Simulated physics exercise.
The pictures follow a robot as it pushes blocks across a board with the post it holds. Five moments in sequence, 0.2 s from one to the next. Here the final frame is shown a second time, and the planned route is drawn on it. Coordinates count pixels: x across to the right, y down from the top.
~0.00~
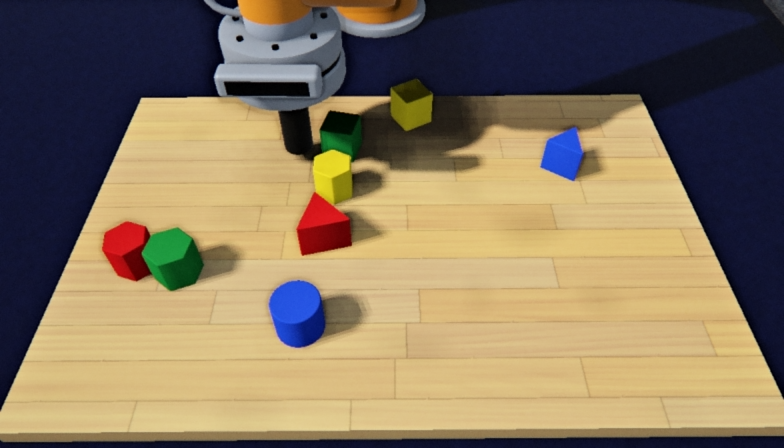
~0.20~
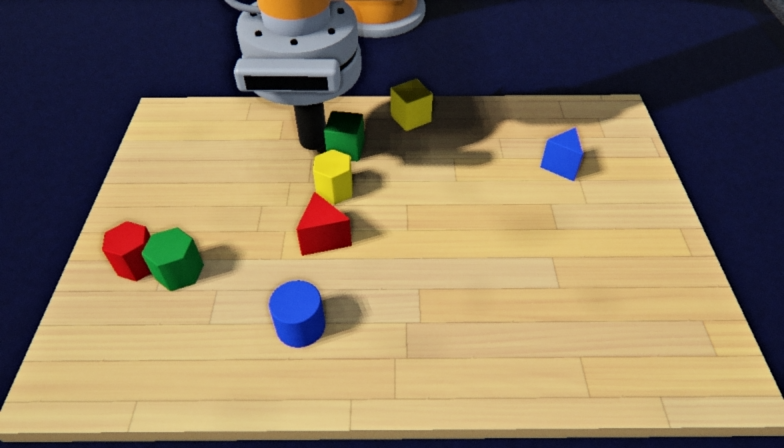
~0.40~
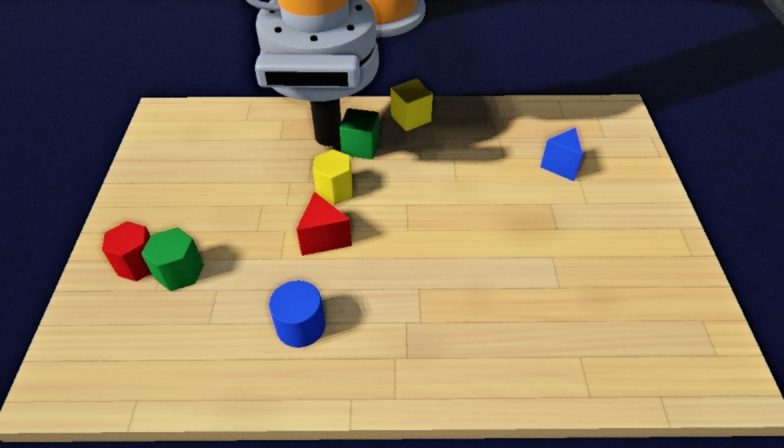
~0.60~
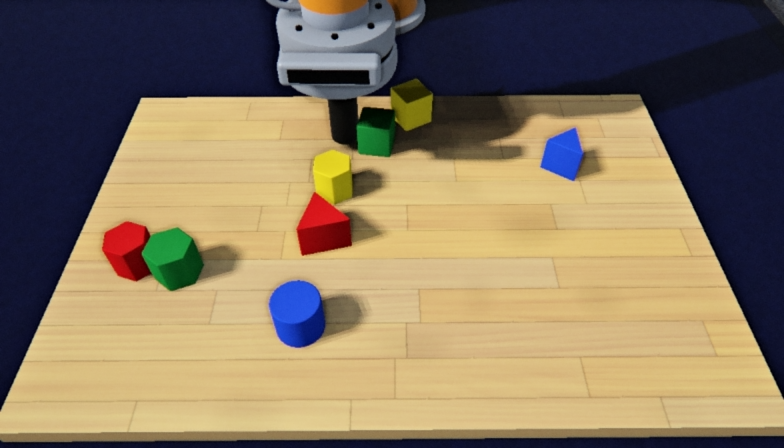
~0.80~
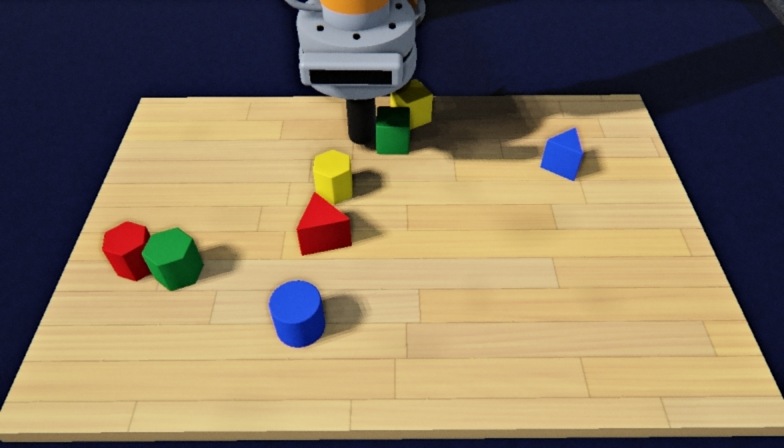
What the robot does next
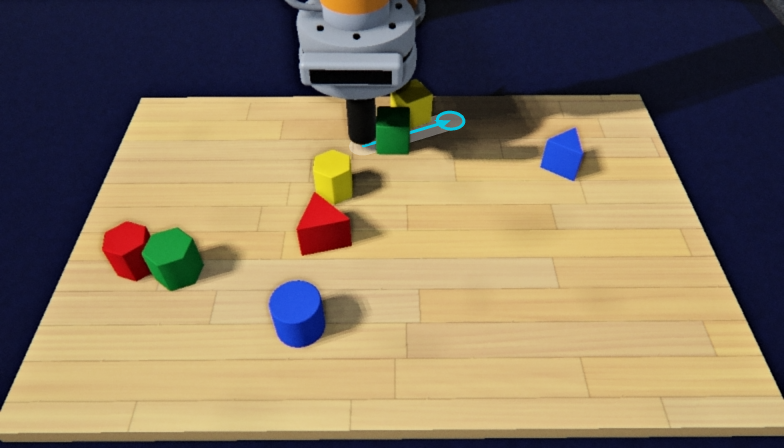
Robot arm with a black post pushing a green block rightward across a wooden board toward a yellow block, other coloured shapes staying still.
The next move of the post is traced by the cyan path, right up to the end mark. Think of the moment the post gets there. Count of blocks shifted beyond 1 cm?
When the path ends, I think you'll find two blocks out of place by more than 1 cm.
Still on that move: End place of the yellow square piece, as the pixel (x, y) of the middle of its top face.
My best guess is (427, 80).
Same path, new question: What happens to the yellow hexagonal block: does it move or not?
It barely shifts, if at all.
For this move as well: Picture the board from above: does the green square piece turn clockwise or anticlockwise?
Turns clockwise.
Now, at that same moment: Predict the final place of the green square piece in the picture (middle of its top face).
I predict (455, 114).
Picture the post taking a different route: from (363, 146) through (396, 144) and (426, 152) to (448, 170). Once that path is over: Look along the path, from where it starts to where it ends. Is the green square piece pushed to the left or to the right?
Heads left.
Drawn move, from (363, 146) directly to (451, 120).
On the path given first. One third of the way, post (395, 128); green square piece (425, 114).
Two thirds of the way, post (424, 120); green square piece (450, 114), turned 50° clockwise; yellow square piece (422, 83), turned 50° anticlockwise.
At the end, post (451, 112); yellow hexagonal block still; green square piece (455, 114), turned 65° clockwise; yellow square piece (427, 80), turned 80° anticlockwise.
